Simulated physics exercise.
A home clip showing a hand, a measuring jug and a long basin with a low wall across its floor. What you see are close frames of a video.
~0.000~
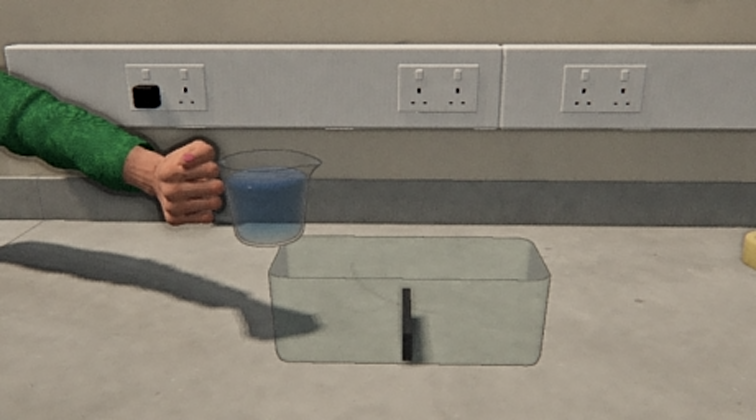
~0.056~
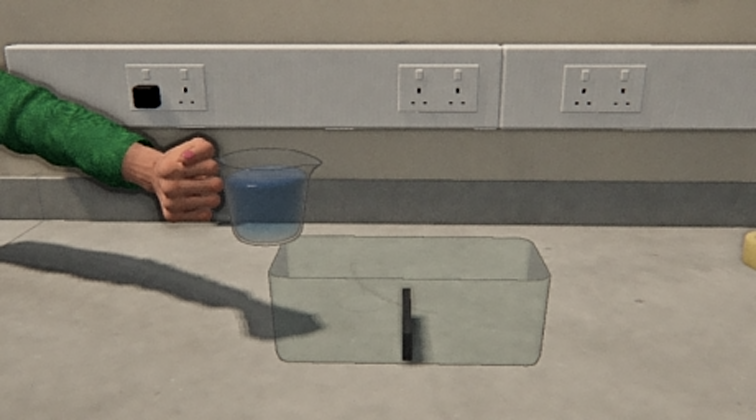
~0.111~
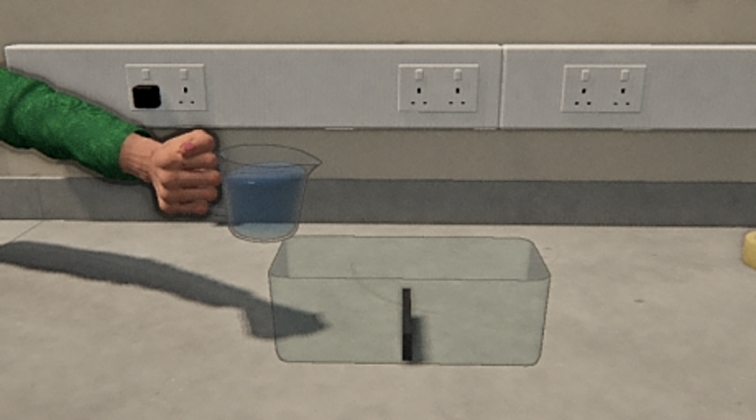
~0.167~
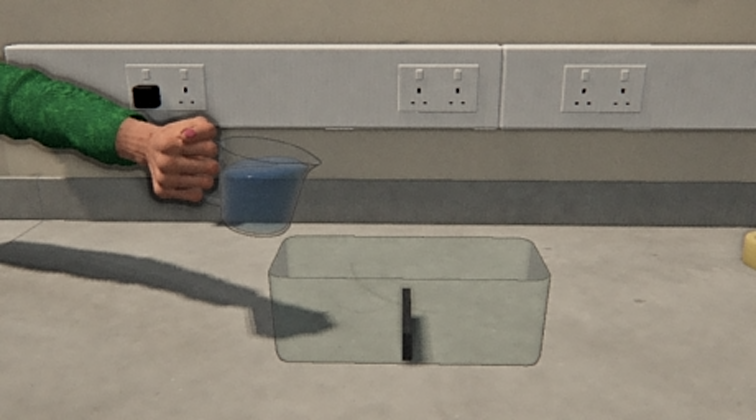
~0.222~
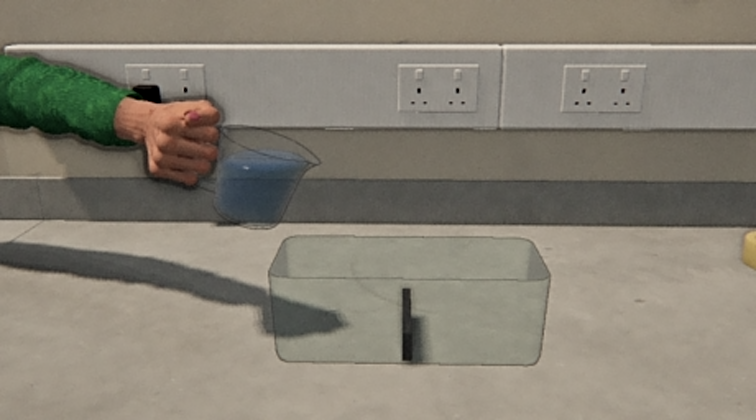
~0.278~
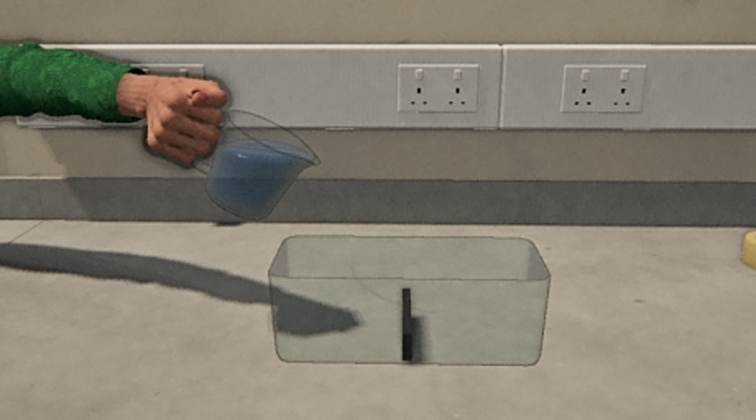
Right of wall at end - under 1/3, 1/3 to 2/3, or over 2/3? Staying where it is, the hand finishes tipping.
1/3 to 2/3.
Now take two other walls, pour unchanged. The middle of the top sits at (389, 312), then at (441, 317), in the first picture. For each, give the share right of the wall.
About 80 % and 10 %.
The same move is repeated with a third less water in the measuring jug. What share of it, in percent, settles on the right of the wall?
It comes to near 40 per cent.
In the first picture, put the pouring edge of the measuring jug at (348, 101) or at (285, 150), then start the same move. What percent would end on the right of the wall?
About 80 % the first time, about 5 % the second.
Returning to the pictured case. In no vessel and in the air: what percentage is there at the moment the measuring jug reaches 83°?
Airborne fraction: Approx. 35 %.
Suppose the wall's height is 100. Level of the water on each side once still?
Left: 30 %. Right: 30 %.
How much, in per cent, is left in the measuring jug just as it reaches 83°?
Near 60 per cent.
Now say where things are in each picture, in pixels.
In the first frame, it leans 0°; its right rim is at (322, 162); the water meets the walls at (228, 175) and (308, 176); the long basin's rim runs from (277, 256) to (541, 259); the wall's top is at (407, 310).
In the second frame, it leans 1°; its right rim is at (322, 162); the water meets the walls at (228, 174) and (308, 174).
In the third frame, it leans 5°; its right rim is at (322, 162); the water meets the walls at (227, 172) and (308, 170).
In the fourth frame, it leans 11°; its right rim is at (321, 162); the water meets the walls at (225, 166) and (309, 165).
In the fifth frame, it leans 19°; its right rim is at (321, 162); the water meets the walls at (223, 158) and (311, 161).
In the sixth frame, it leans 29°; its right rim is at (321, 162); the water meets the walls at (219, 151) and (315, 155).
A moment on, the measuring jug is tipped on its side and 62 per cent is still to pour, 5 is left of the wall and 0 right of it.
Next, the measuring jug is tipped on its side and 12 per cent is still to pour, 30 is left of the wall and 29 right of it.
Then the measuring jug is tipped on its side and 1 per cent is still to pour, 41 is left of the wall and 53 right of it.
Later the measuring jug is tipped on its side and 0 per cent is still to pour, 46 is left of the wall and 52 right of it.
In the end 46 per cent lies left of the wall, 53 right of it and 2 outside.
